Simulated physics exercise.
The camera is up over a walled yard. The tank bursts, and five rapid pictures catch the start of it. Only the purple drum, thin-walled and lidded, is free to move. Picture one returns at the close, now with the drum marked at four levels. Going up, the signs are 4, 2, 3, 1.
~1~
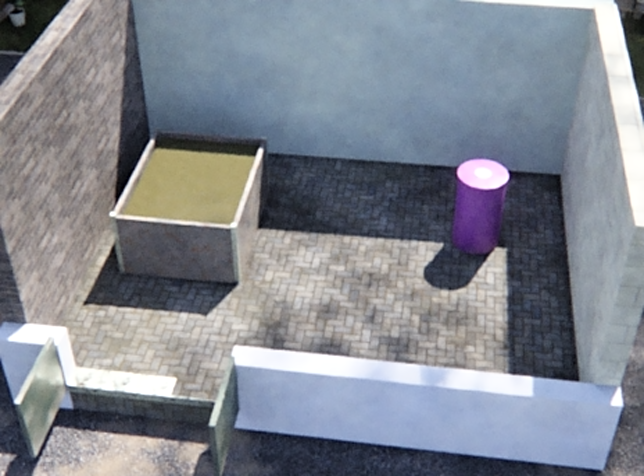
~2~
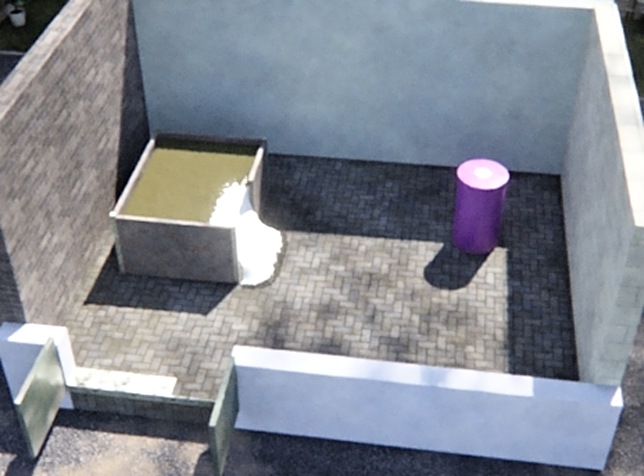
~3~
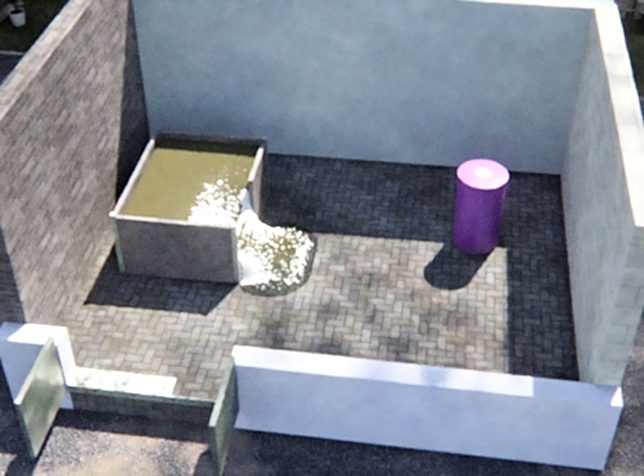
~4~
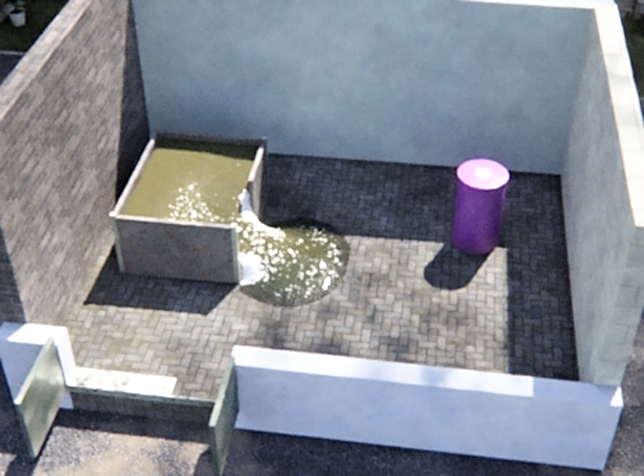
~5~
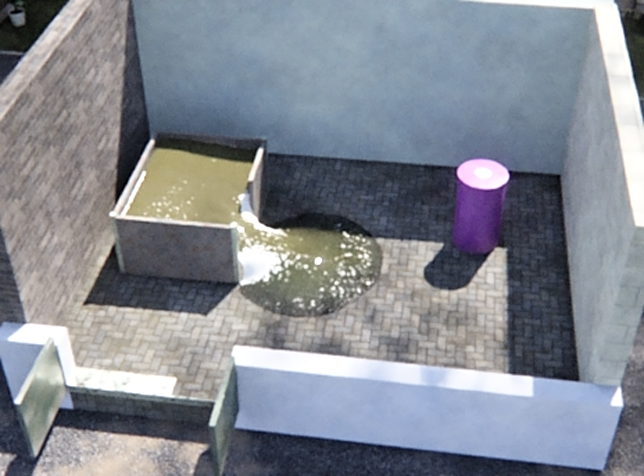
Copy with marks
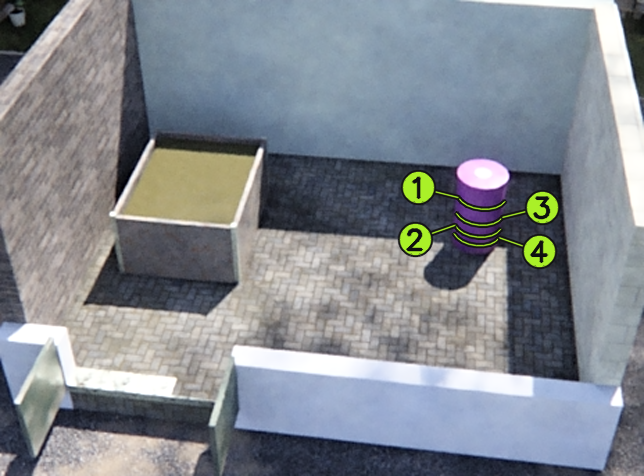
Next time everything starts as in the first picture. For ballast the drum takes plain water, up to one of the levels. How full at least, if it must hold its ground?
That is level 2.
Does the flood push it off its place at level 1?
No, that is safe.
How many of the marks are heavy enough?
Three of the four.
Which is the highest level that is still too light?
Here it is level 4.
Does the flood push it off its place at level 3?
No, not at all.
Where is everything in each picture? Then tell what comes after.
Lid of the purple drum at (484, 174); tank full, its middle at (194, 181); open gate at (150, 340), in the first frame.
In the second frame, 2 % of the ground wet, in view closest to the drum at (279, 246).
In the third frame, 4 % of the ground wet, in view closest to the drum at (307, 244).
In the fourth frame, 7 % of the ground wet, in view closest to the drum at (340, 247).
Lid of the purple drum at (484, 174); 10 % of the ground wet, in view closest to the drum at (373, 250), in the fifth frame.
On the marked copy, 1 at (481, 209); 2 at (477, 237); 3 at (479, 225); 4 at (476, 245); from the bottom up 4, 2, 3, 1.
Choosing 1, it does not move.
Choosing 2, it does not move.
Choosing 3, it does not move.
Choosing 4, it is pushed about half its own width away.
